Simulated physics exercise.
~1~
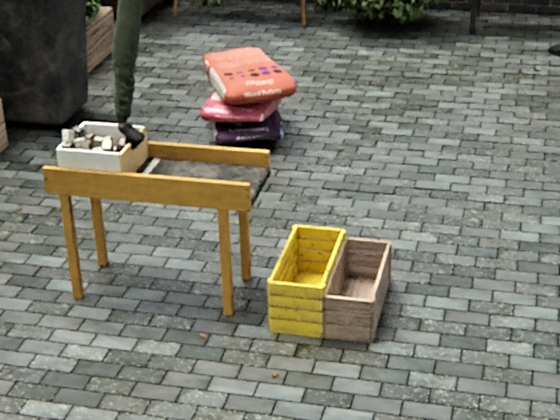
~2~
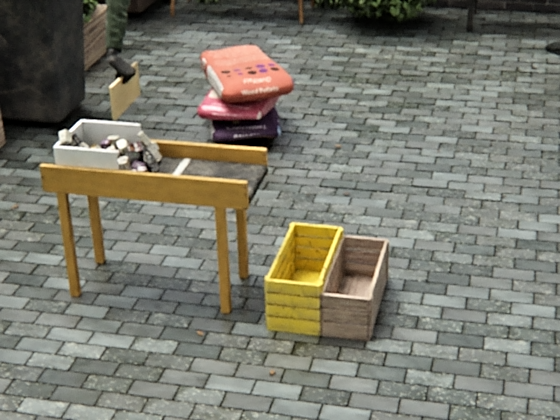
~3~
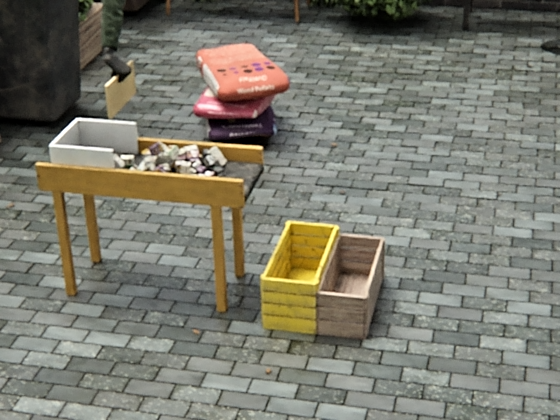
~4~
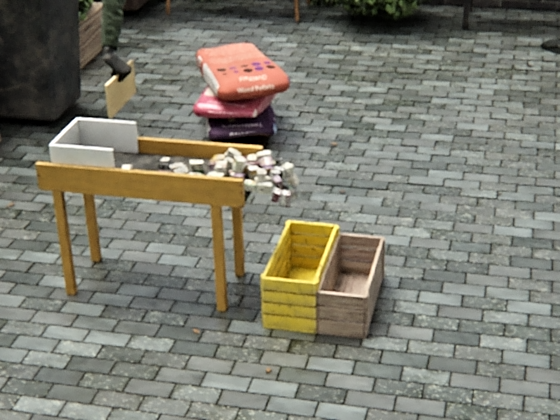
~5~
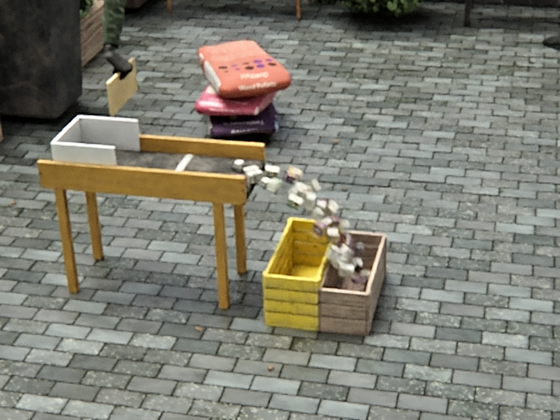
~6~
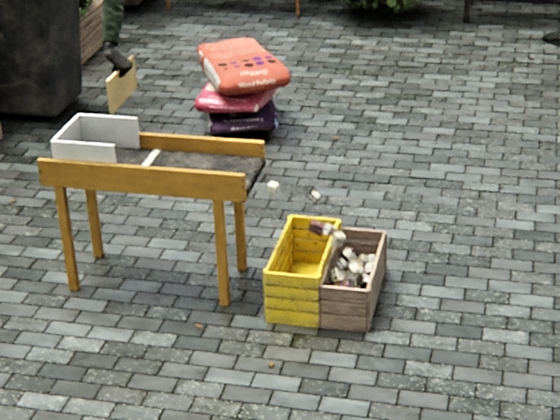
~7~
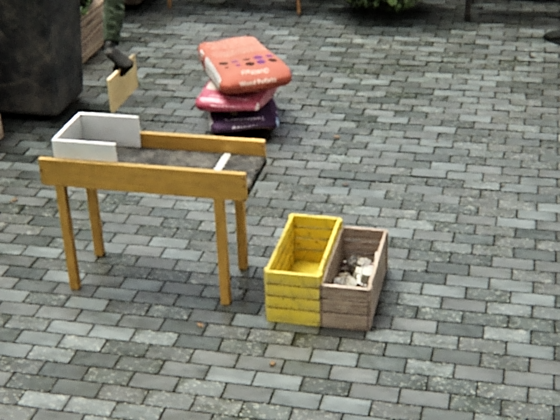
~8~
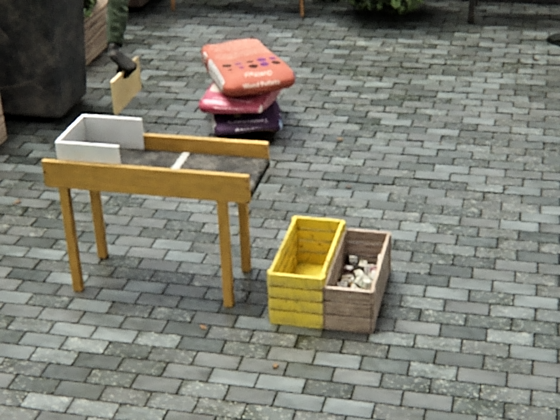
At first, a white open-bottomed pen full of small pale cartons sits at the left of a wooden-sided belt on a paved yard, with a yellow tote and a wooden tote on the ground to the right. A gate lifts away from the pen, and the cartons begin sliding right in a loose heap. They reach the end of the belt and spill off in a stream, tumbling over the yellow tote. The last few drop after the rest as the bare belt's white stripe shows. Finally, all the cartons lie in the wooden tote, leaving the yellow one empty.
